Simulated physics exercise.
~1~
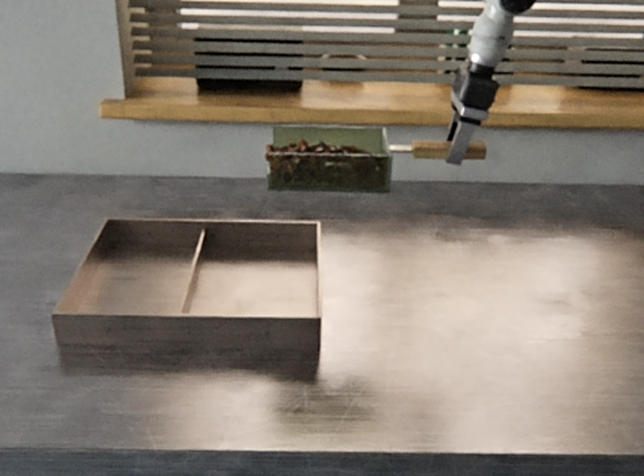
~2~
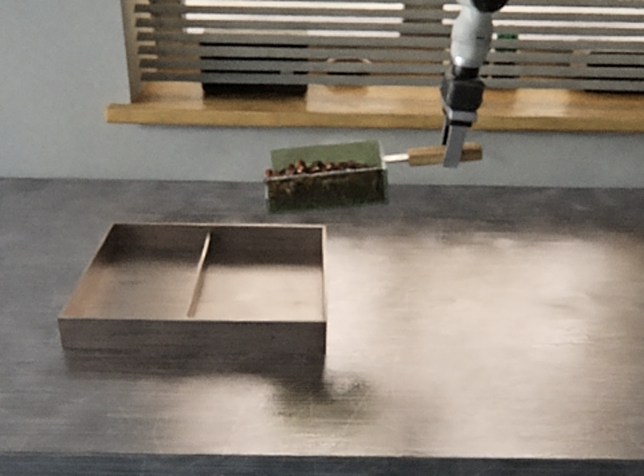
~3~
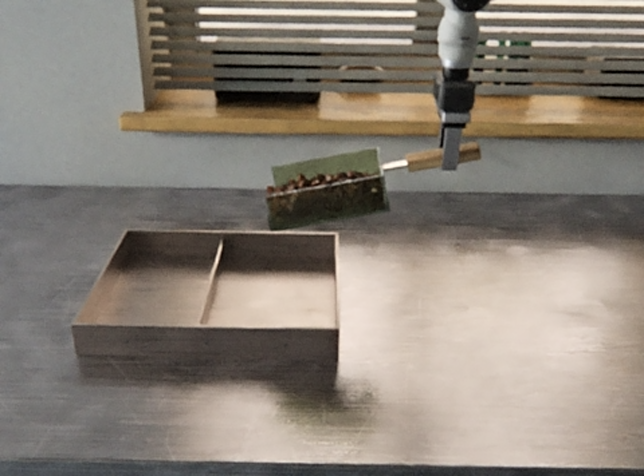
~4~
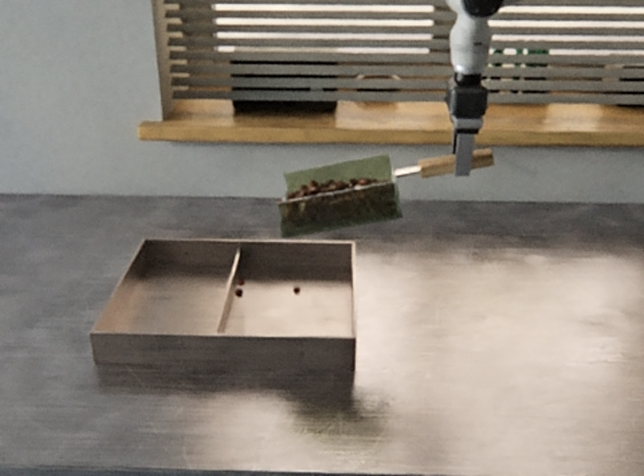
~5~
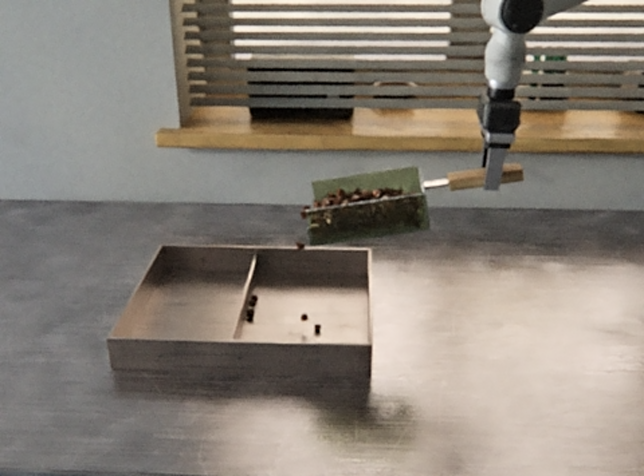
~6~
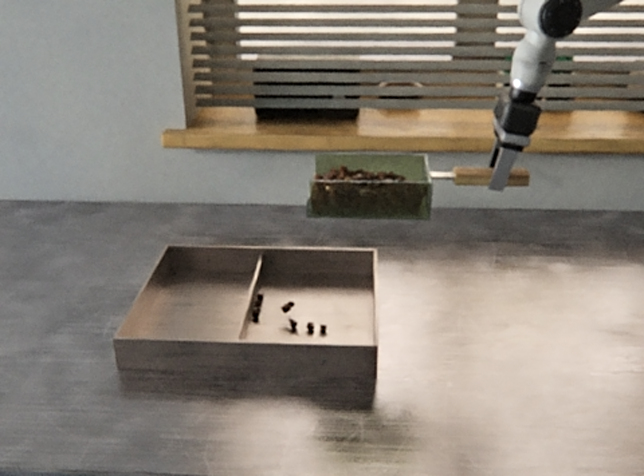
A robot arm held a greenish see-through box of brown pellets above a divided tray and tipped it slightly, dropping a few pellets into the tray's right-hand part. It then leveled the box again, with most of the pellets still inside.
